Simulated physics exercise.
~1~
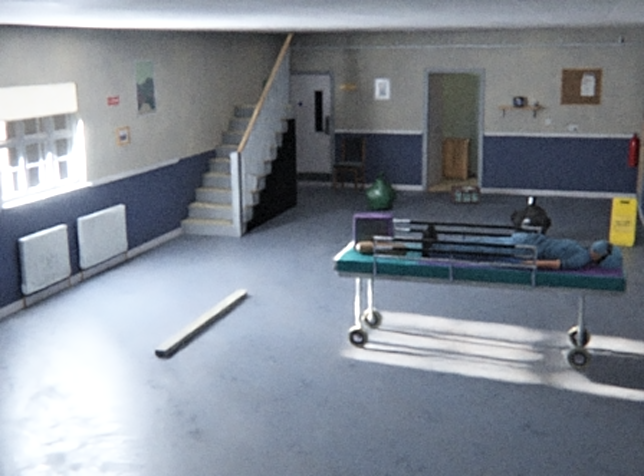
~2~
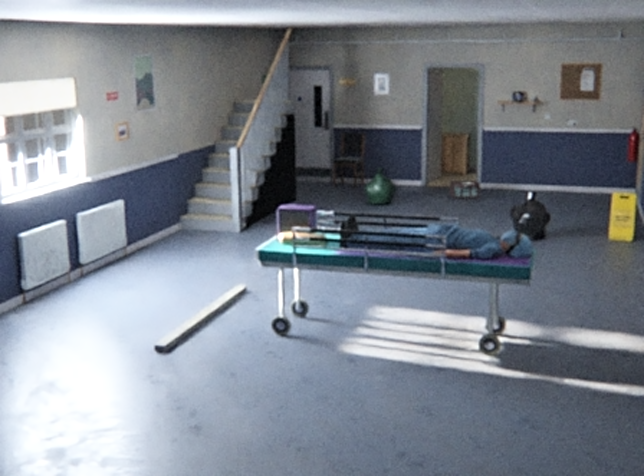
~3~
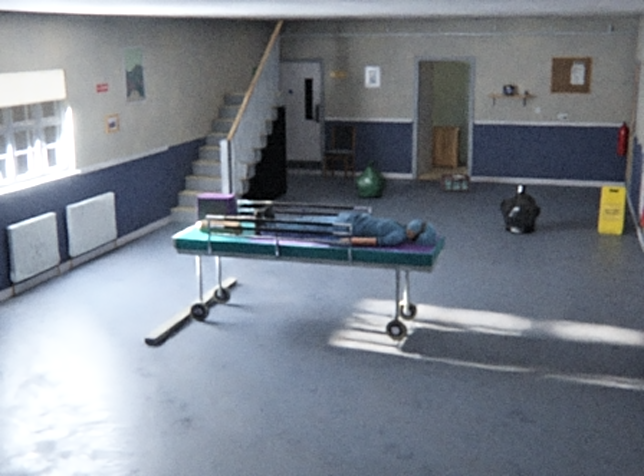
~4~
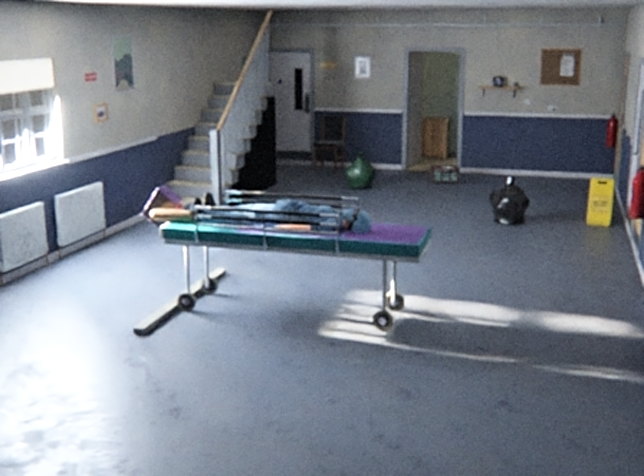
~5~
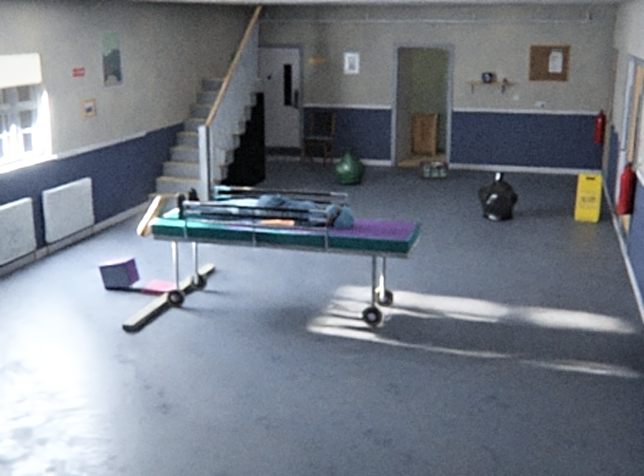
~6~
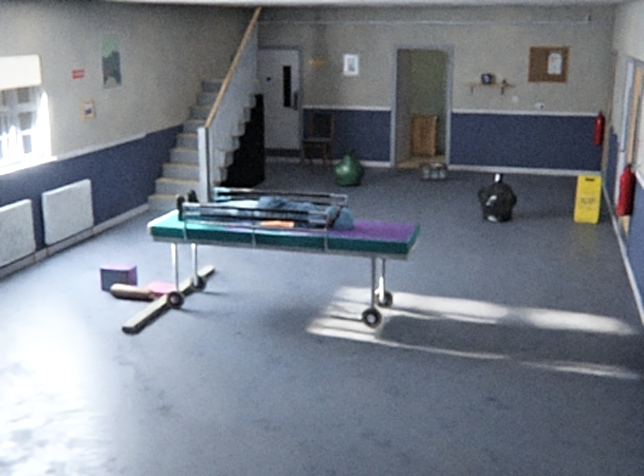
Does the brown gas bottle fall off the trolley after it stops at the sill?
Yes, the brown gas bottle tips over the left end of the trolley and ends up on the floor near the purple monitor.
